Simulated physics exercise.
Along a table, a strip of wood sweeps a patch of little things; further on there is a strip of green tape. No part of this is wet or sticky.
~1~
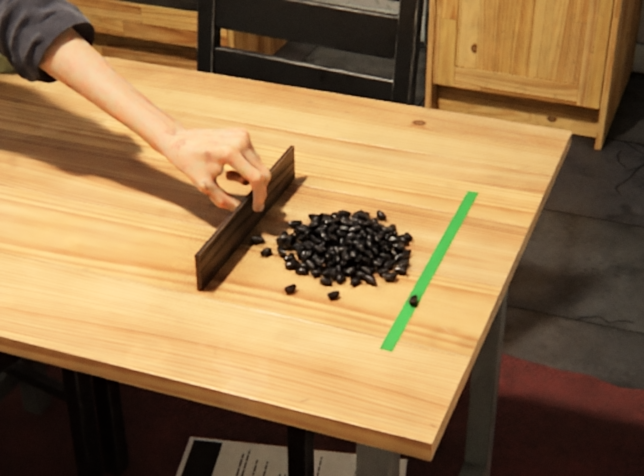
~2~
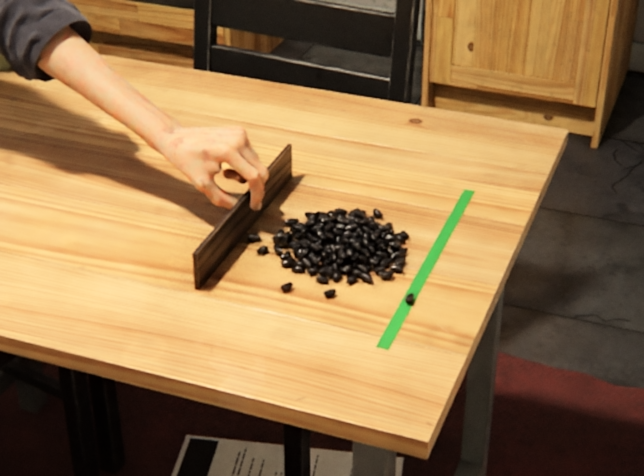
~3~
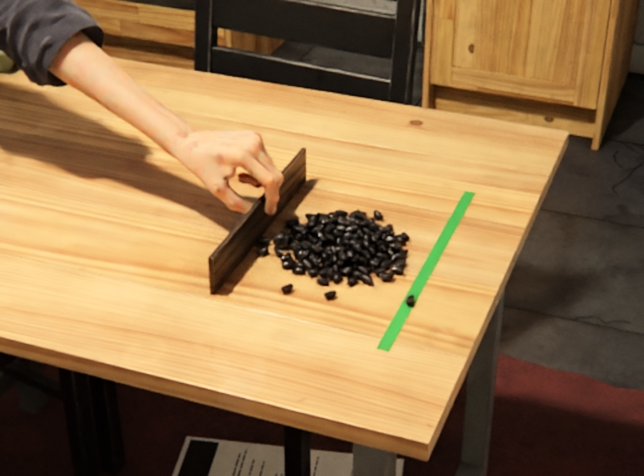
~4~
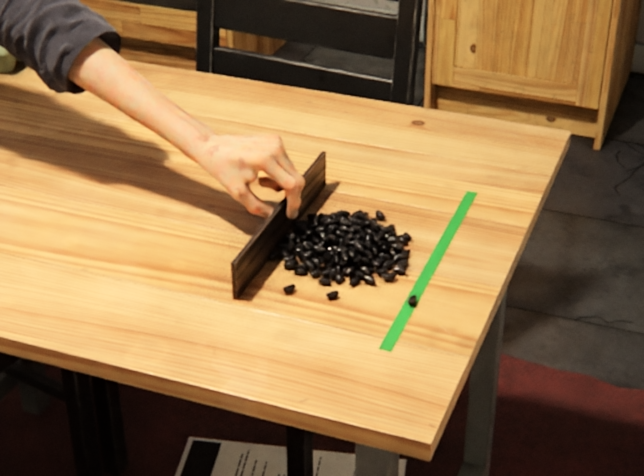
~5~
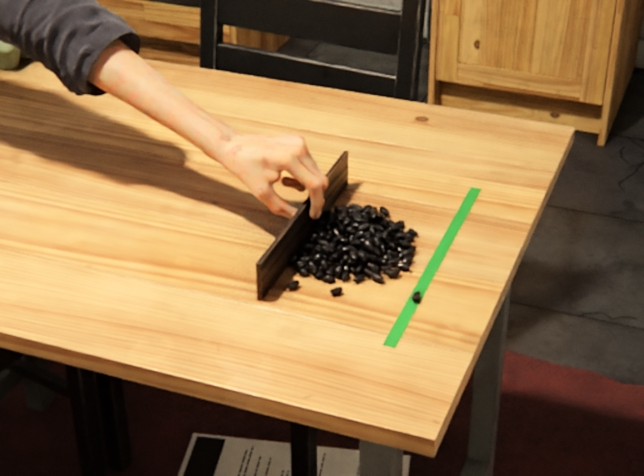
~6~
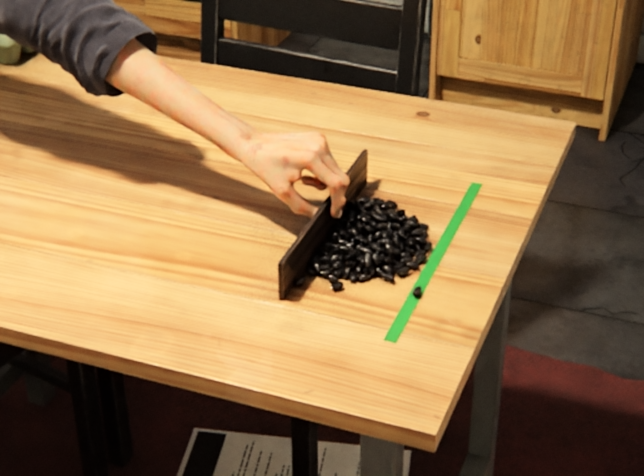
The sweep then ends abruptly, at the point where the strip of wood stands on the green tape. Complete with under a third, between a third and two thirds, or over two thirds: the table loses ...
The table loses under a third.
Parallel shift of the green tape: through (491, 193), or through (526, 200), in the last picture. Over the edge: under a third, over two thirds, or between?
First try: In the middle band; second try: Above two thirds.
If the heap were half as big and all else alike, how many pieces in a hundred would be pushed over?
0 %, about.
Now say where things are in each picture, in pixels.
In the first frame, strip of wood near (205, 263), at rest; green tape near (469, 199), about a palm's width from the edge; edge at (505, 282); the heap near (348, 248), black beans.
In the second frame, strip of wood near (203, 262).
In the third frame, strip of wood near (218, 267); the heap near (345, 248), only a few pushed along.
In the fourth frame, strip of wood near (241, 271).
In the fifth frame, strip of wood near (265, 272); the heap near (358, 245), near half pushed along.
In the sixth frame, strip of wood near (287, 272); green tape near (473, 190); edge at (509, 274); the heap near (370, 239), all but a few pushed along.
Shortly afterwards, strip of wood still moving, near (387, 213); heap all on the table, its front near (484, 256).
Next, strip of wood stopped at the green tape; heap a little over the edge.
Some moments later, strip of wood stopped at the green tape; heap near a quarter over the edge.
In the end, strip of wood stopped at the green tape; heap near a quarter over the edge.
